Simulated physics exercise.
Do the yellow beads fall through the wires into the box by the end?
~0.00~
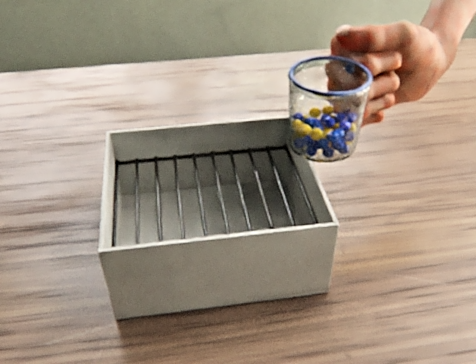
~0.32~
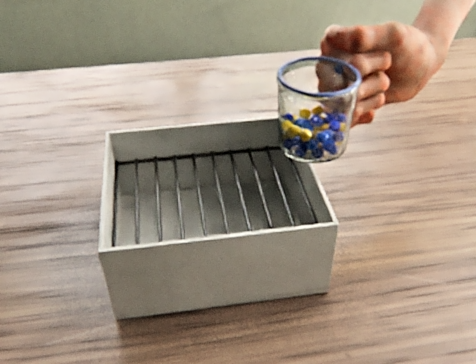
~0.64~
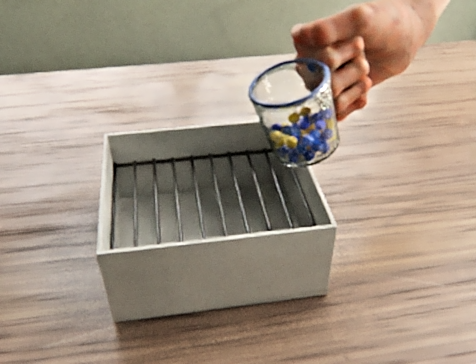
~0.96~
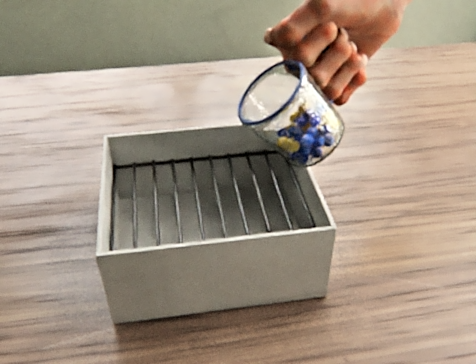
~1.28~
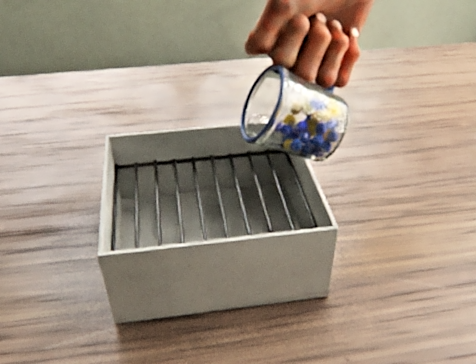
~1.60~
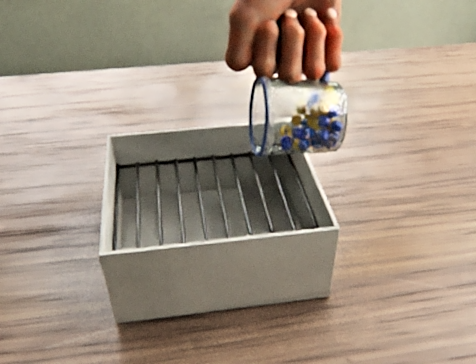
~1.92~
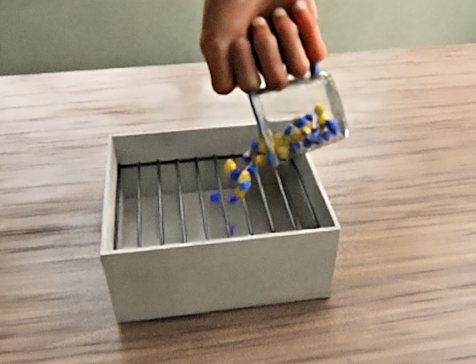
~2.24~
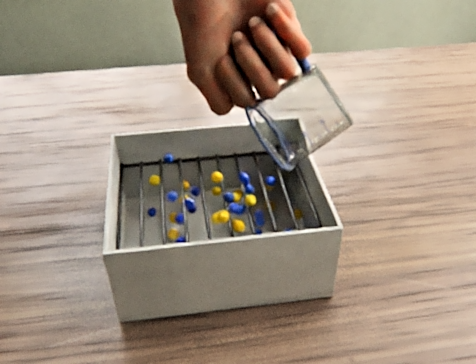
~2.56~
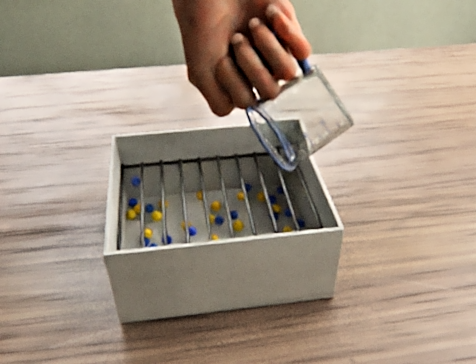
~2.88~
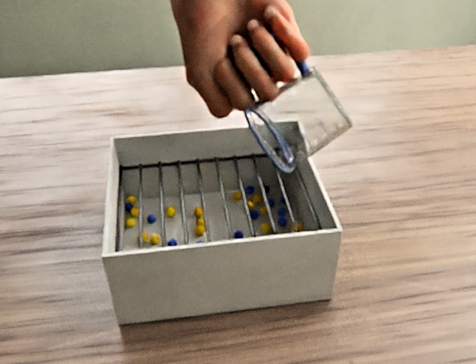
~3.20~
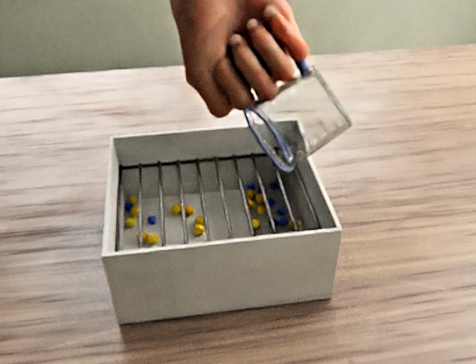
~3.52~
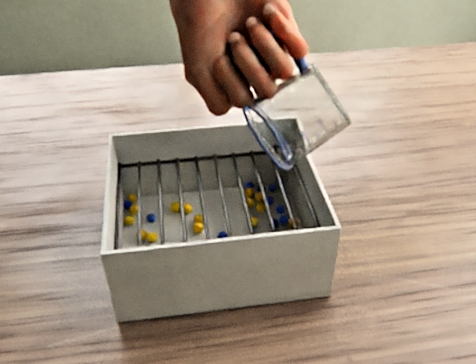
Yes, the yellow beads drop between the wires and end up in the box below, and the blue ones do the same.
